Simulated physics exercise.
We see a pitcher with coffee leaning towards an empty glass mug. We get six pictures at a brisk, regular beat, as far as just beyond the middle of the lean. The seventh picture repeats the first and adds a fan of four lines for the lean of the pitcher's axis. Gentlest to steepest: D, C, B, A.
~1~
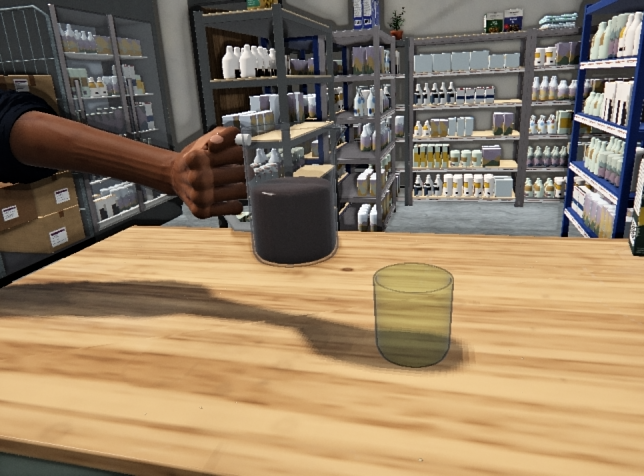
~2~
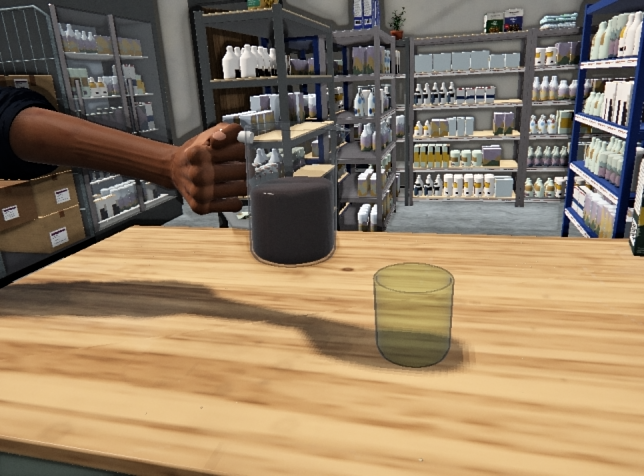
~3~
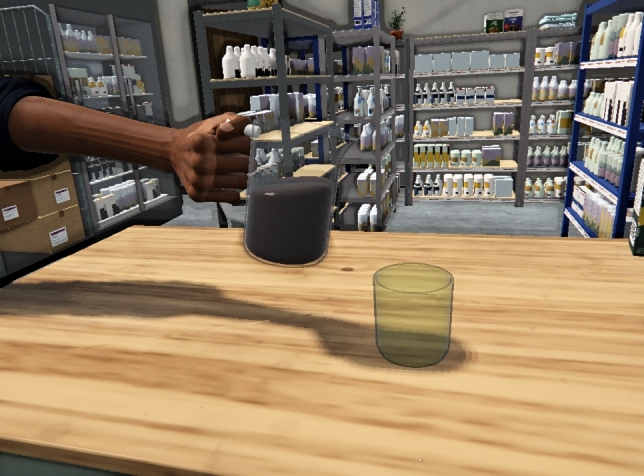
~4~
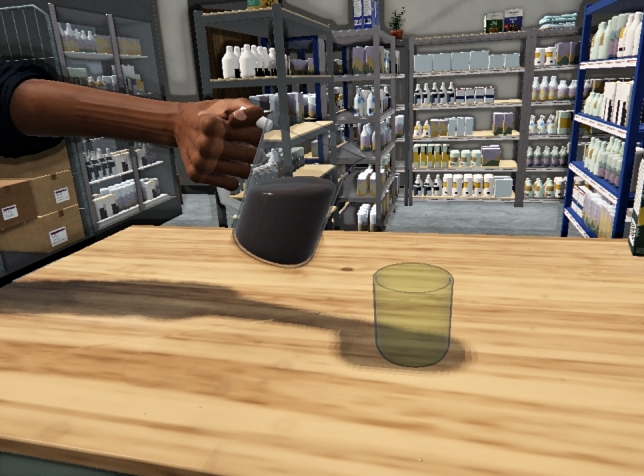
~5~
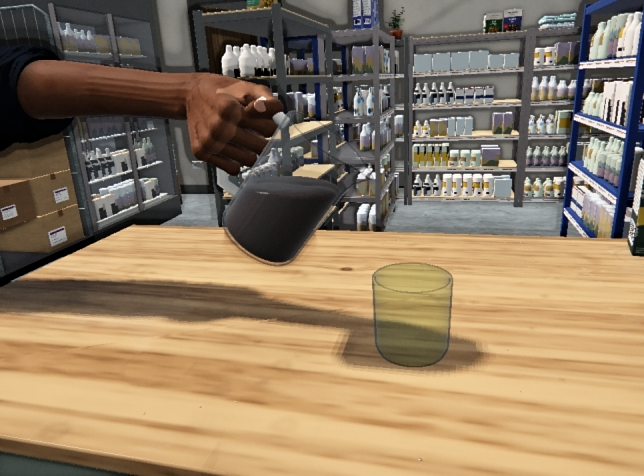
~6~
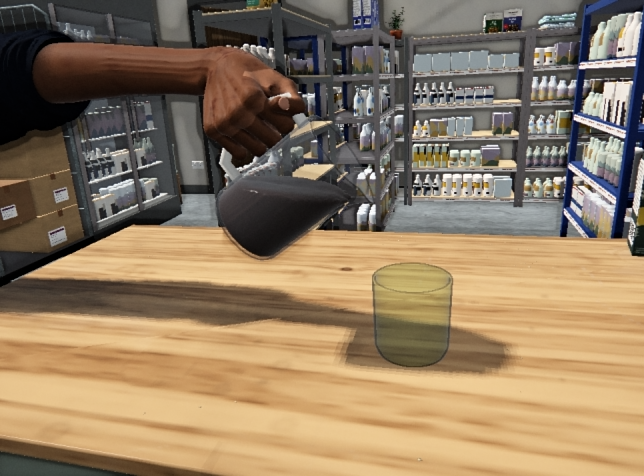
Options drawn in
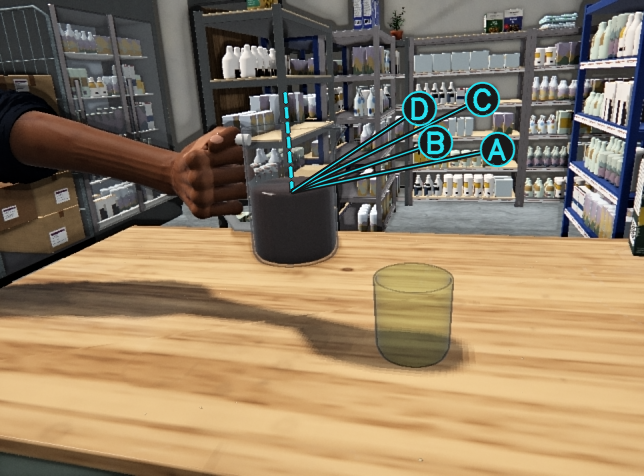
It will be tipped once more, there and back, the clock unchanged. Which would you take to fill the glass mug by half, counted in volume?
It is A.
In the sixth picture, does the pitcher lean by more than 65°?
No, it does not.
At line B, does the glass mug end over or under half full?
Under half.
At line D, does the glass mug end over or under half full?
Under half.
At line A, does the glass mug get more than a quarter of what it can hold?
Yes, clearly.
On the marked copy, A at (480, 152); B at (419, 148); C at (466, 106); D at (405, 117).
With A, the glass mug ends with about 48 % of what it can hold.
With B, the glass mug ends with about 33 % of what it can hold.
With C, the glass mug ends with about 18 % of what it can hold.
With D, the glass mug ends with about 7 % of what it can hold.
